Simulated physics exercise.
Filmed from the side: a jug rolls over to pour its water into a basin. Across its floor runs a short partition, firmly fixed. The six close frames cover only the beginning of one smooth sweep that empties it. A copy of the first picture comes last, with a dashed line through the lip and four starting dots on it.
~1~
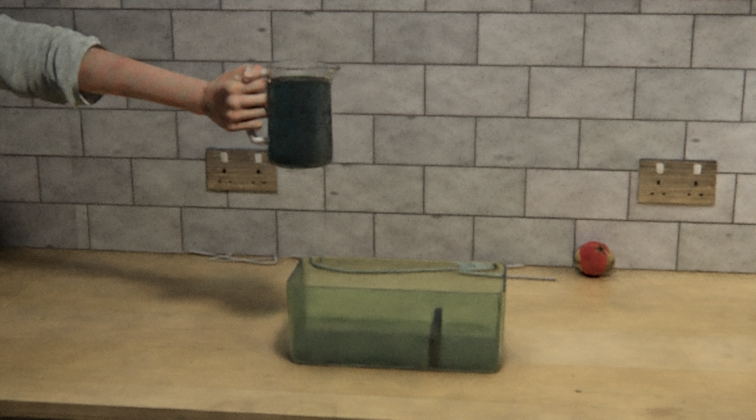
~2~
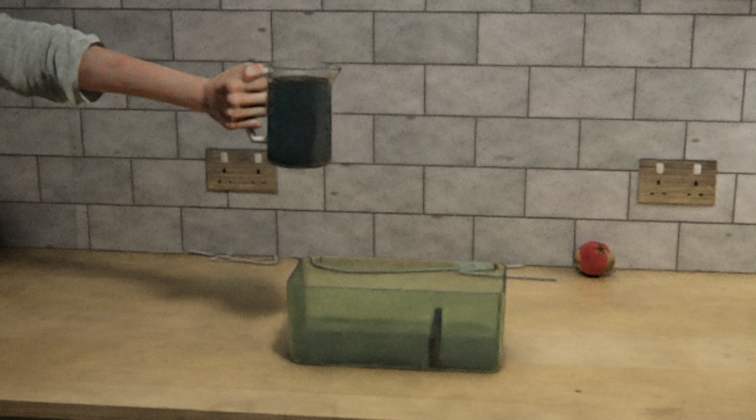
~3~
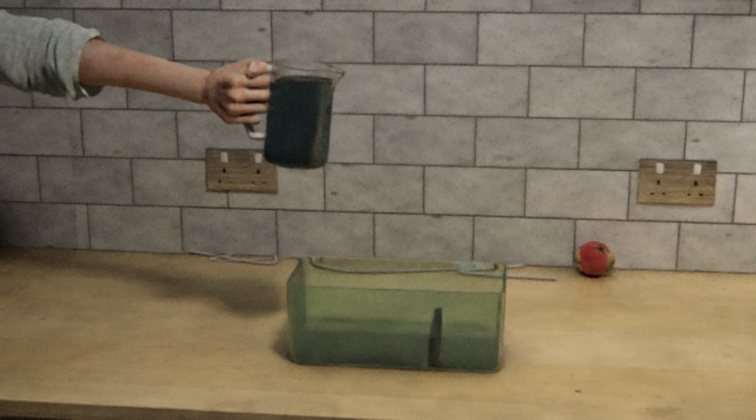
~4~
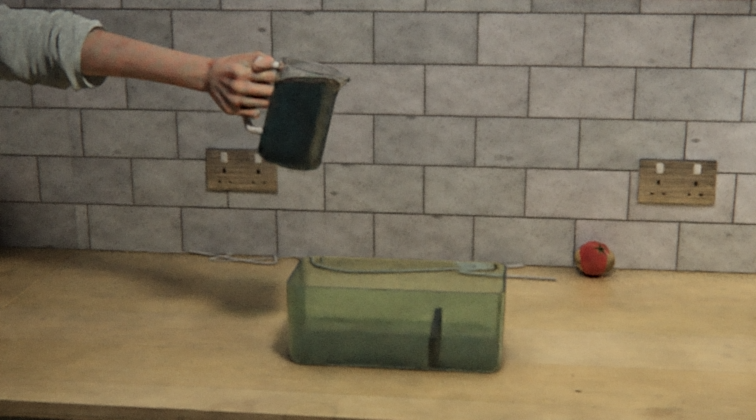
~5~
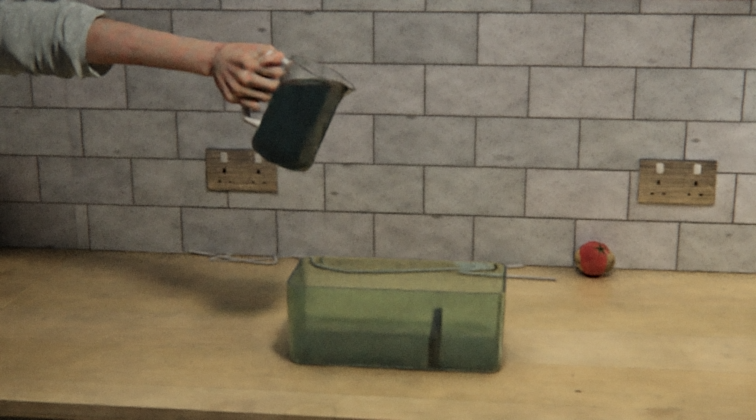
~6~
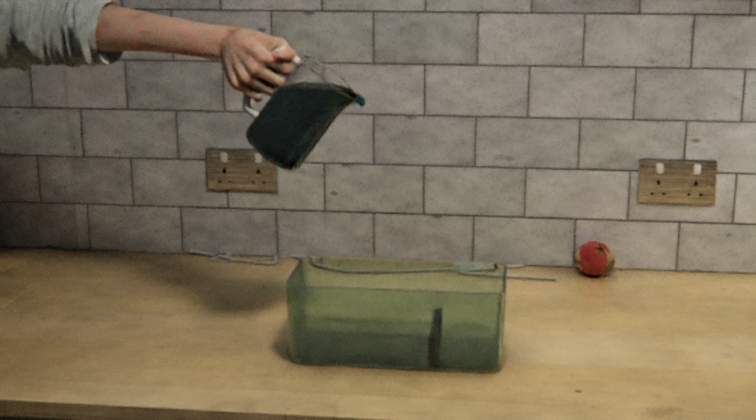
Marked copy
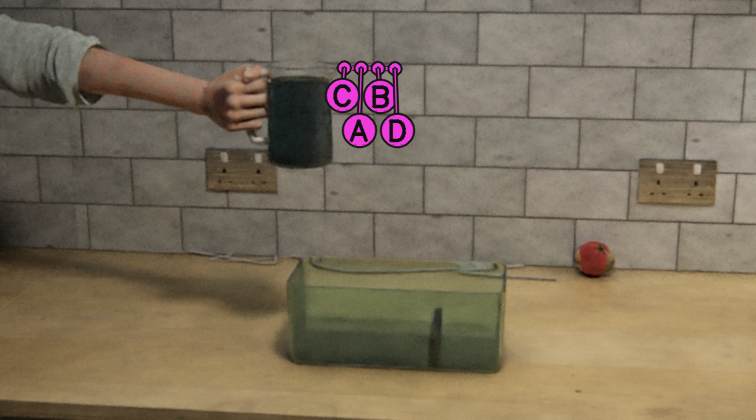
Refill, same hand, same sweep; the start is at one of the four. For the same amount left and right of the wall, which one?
Choose A.
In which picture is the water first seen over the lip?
Picture 6.
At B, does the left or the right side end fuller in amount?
The right one.
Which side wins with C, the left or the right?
The left side.
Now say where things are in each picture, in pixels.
The first frame shows upright, lip at (339, 67); basin from (291, 361) to (501, 371); top of the wall at (436, 322); nothing has left yet.
The second frame shows upright, lip at (340, 69); nothing has left yet.
The third frame shows tipped about 7°, lip at (344, 72); nothing has left yet.
The fourth frame shows tipped about 14°, lip at (349, 79); nothing has left yet.
The fifth frame shows tipped about 25°, lip at (355, 89); nothing has left yet.
The sixth frame shows tipped about 37°, lip at (359, 102); water is over the lip, down to (359, 102).
On the marked copy, A at (361, 68); B at (378, 68); C at (344, 67); D at (394, 68).
With A, about 46 % ends left of the wall and 51 % right of it; 3 % is lost outside.
With B, about 26 % ends left of the wall and 71 % right of it; 3 % is lost outside.
With C, about 81 % ends left of the wall and 12 % right of it; 7 % is lost outside.
With D, about 32 % ends left of the wall and 61 % right of it; 7 % is lost outside.
